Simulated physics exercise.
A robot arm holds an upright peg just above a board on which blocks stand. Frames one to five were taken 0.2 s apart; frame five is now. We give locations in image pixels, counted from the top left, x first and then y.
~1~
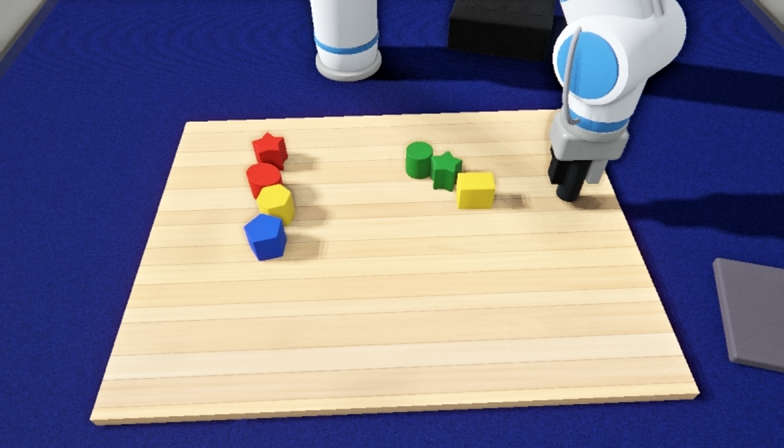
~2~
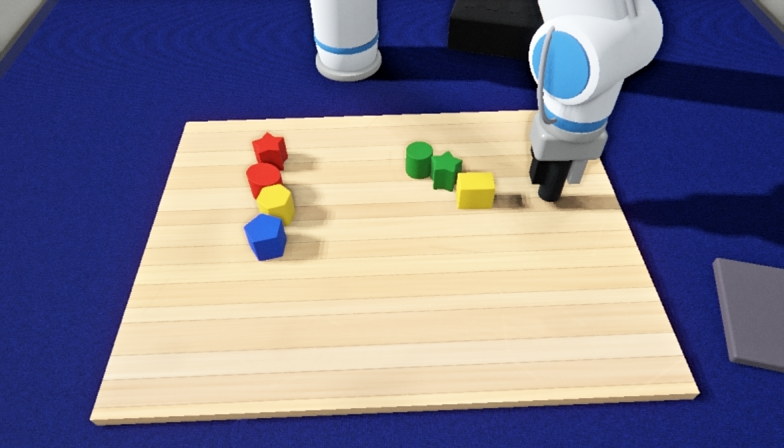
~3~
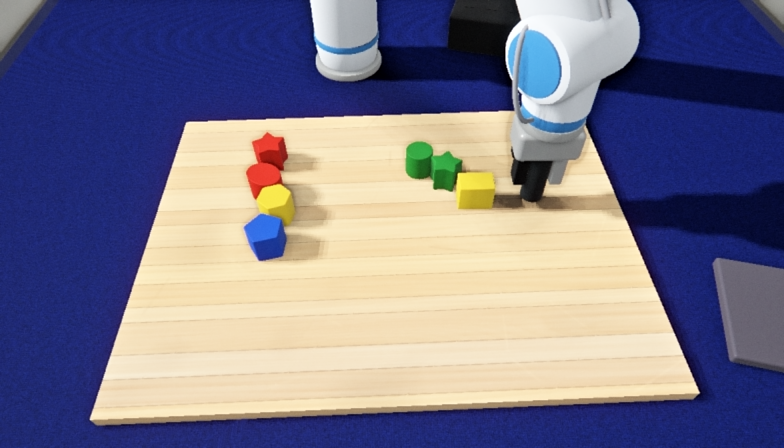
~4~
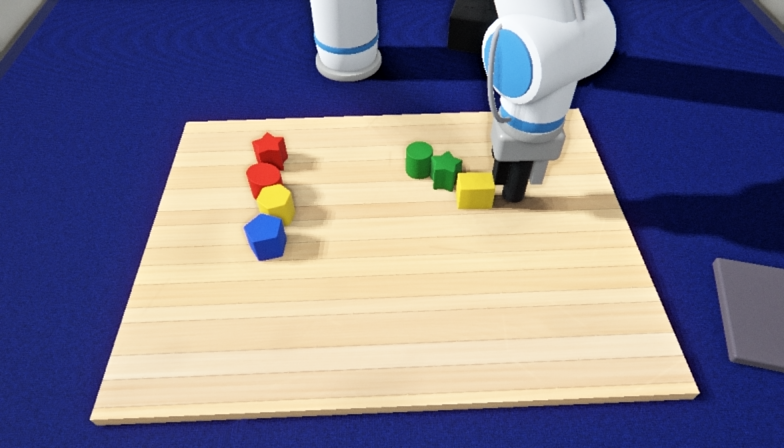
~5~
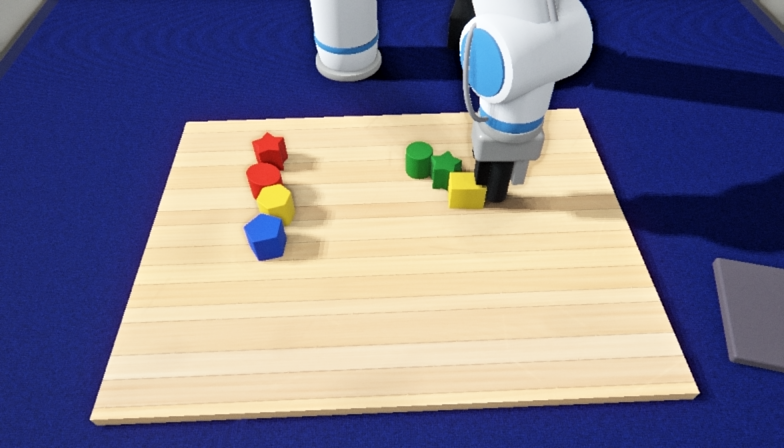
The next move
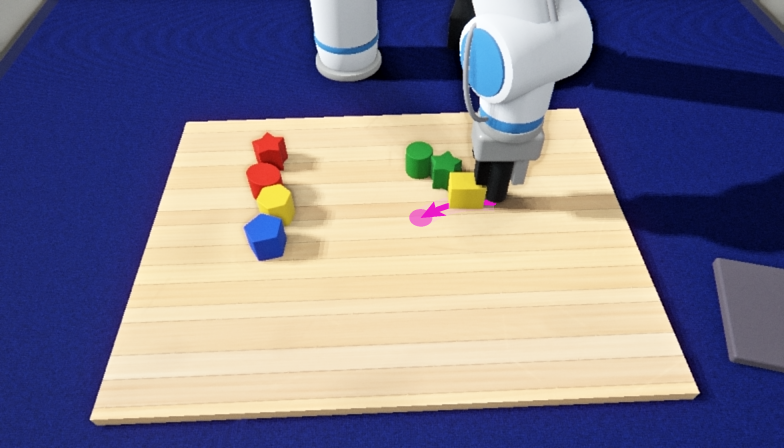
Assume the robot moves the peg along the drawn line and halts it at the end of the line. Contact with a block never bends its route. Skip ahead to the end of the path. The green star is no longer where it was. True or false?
Verdict: False.
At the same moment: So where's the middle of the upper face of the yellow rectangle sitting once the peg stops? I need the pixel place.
At (408, 178).
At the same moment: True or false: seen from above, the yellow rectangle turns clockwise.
Verdict: True.
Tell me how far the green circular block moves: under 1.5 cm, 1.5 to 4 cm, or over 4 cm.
By the end of the path, it will have gone short of 1.5 cm.
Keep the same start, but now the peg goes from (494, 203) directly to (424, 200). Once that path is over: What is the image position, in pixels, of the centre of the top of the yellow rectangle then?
Top centre: (397, 175).
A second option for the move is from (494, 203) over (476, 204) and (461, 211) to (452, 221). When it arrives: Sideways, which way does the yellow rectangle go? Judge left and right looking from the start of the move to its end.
Well, taking the path from its start to its end as straight ahead, the yellow rectangle moves to the right.
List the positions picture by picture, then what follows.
Peg tip at (567, 194); block tops, green circular block at (420, 150); green star at (446, 161); yellow rectangle at (477, 180), in the first picture.
Peg at (549, 194); blocks unchanged, in the second picture.
Peg at (531, 195); blocks unchanged, in the third picture.
Peg at (513, 195); blocks unchanged, in the fourth picture.
Peg at (495, 195); green circular block at (420, 150); green star at (446, 161); yellow rectangle at (468, 180), in the fifth picture.
Path on the board, from (494, 203) by way of (468, 203) and (443, 208) to (421, 218).
On the path given first. One third of the way, peg at (469, 195); yellow rectangle at (441, 179).
Two thirds of the way, peg at (443, 200); yellow rectangle at (417, 179), turned 30° clockwise.
At the end, peg at (421, 210); green circular block in place; green star in place; yellow rectangle at (408, 178), turned 55° clockwise.
